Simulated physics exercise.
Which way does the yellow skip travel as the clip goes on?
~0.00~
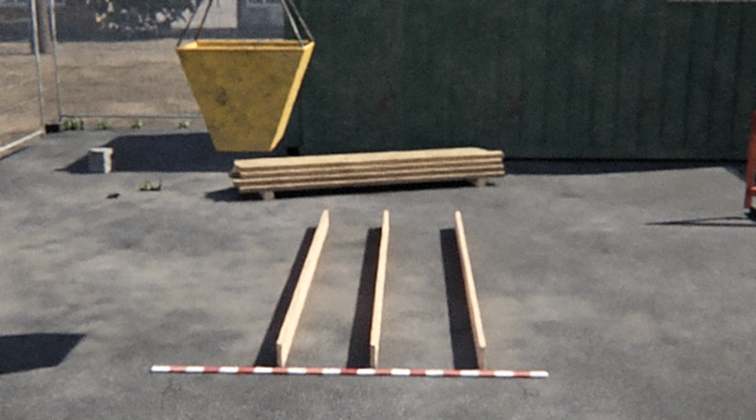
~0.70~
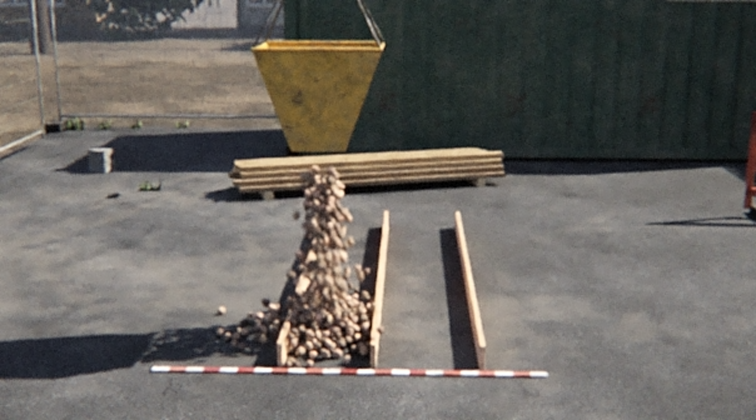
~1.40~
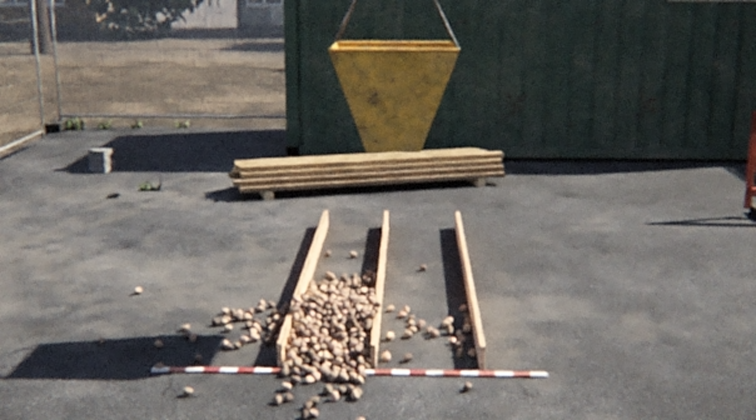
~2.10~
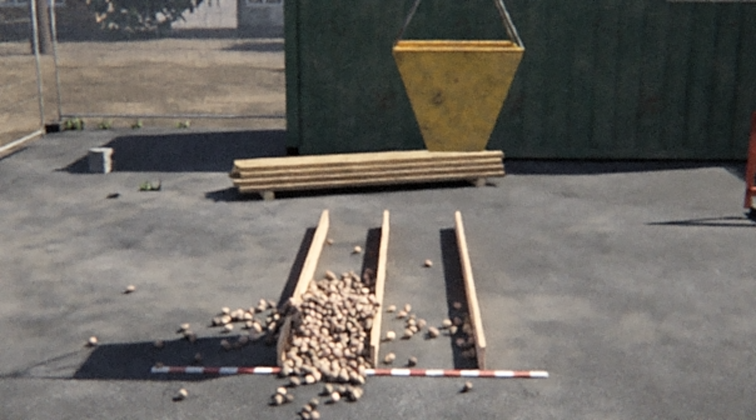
The yellow skip travels to the right, passing in front of the dark green wall.
